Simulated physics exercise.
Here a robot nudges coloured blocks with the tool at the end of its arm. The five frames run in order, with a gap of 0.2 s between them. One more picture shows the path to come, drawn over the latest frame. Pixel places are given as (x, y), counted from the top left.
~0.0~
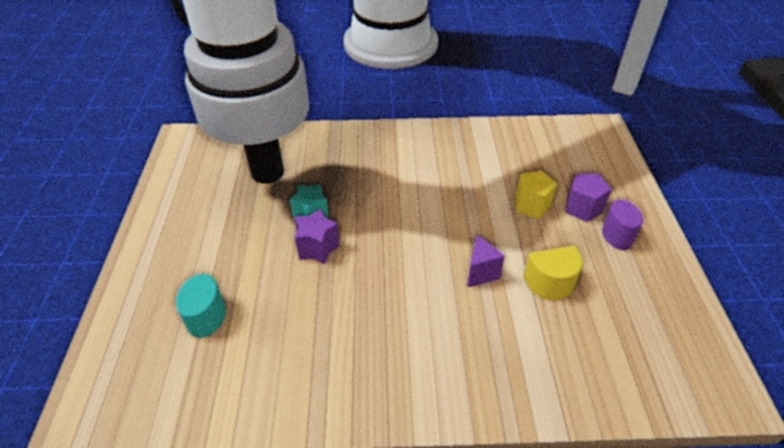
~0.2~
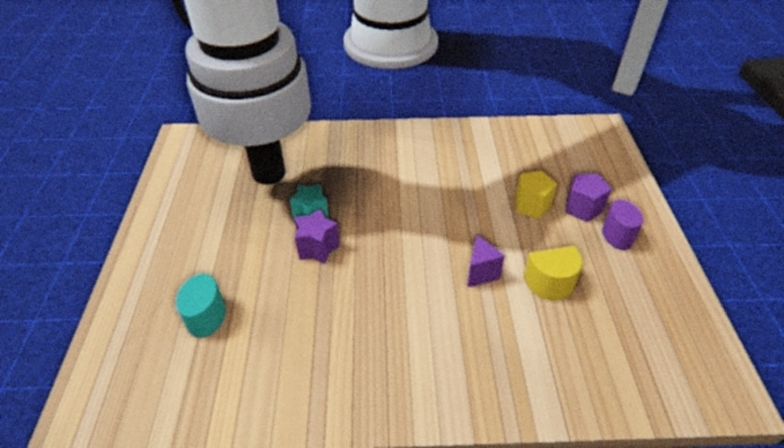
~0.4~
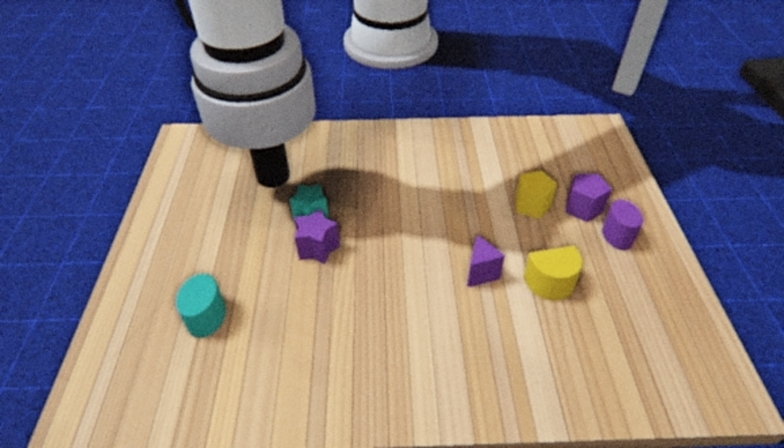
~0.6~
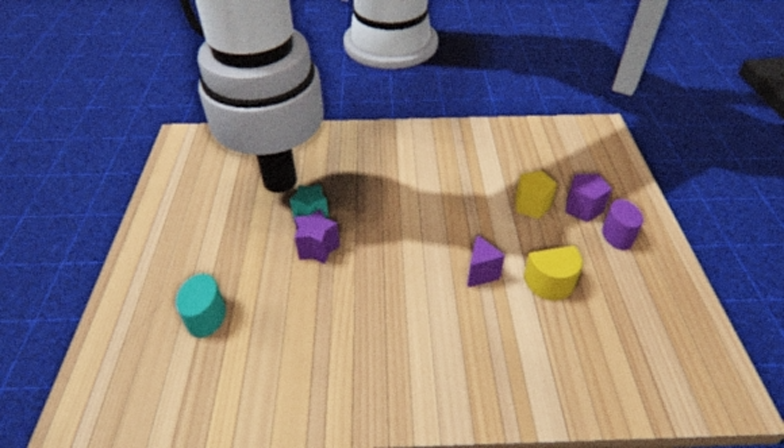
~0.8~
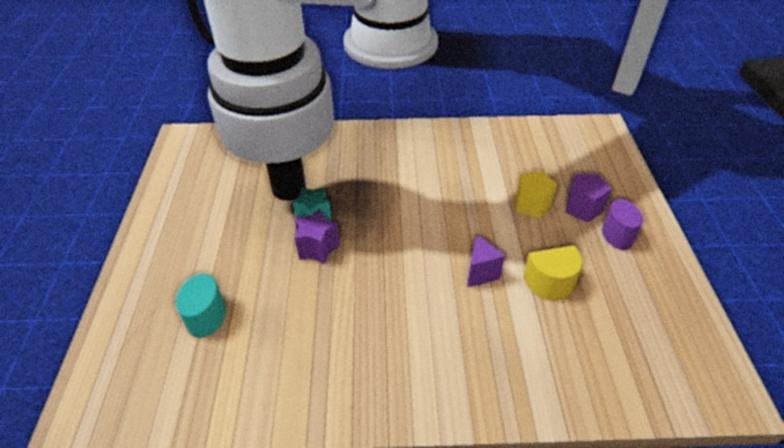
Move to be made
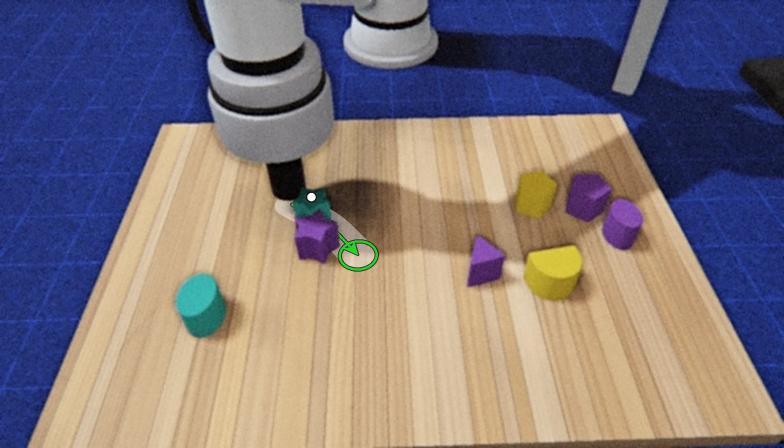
On a wooden board over a blue floor, a robot arm's black-tipped tool crept slightly right and toward the viewer, closing in on a turquoise star beside a purple one, while the scattered blocks barely moved.
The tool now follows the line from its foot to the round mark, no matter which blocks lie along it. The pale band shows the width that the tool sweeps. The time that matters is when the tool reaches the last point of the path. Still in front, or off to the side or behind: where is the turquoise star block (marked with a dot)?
I'd say the turquoise star block is still out in front of the tool at the end.
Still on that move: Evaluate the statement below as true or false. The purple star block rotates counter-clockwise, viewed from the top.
It is false.
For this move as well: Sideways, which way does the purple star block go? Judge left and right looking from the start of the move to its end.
Seen from start to end, it moves right.
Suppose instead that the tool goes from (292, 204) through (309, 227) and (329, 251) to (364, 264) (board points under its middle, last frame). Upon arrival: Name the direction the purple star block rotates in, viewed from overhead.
Viewed from the top, it goes clockwise.
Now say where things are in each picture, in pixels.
In the first picture, tool tip at (268, 174); block tops, turquoise star block at (308, 194); purple star block at (314, 225).
In the second picture, tool at (269, 175); blocks unchanged.
In the third picture, tool at (274, 178); blocks unchanged.
In the fourth picture, tool at (280, 183); blocks unchanged.
In the fifth picture, tool at (289, 190); turquoise star block at (311, 197); purple star block at (314, 225).
Path on the board, from (292, 204) over (317, 218) and (339, 235) to (358, 255); the dot is on the turquoise star block.
What follows on the original path. One third of the way, tool at (315, 204); turquoise star block at (336, 208), turned 25° clockwise; purple star block at (320, 232), turned 40° clockwise.
Two thirds of the way, tool at (337, 221); turquoise star block at (362, 225), turned 20° clockwise; purple star block at (325, 241), turned 85° clockwise.
At the end, tool at (357, 241); turquoise star block at (384, 245), turned 15° clockwise; purple star block at (330, 251), turned 140° clockwise.
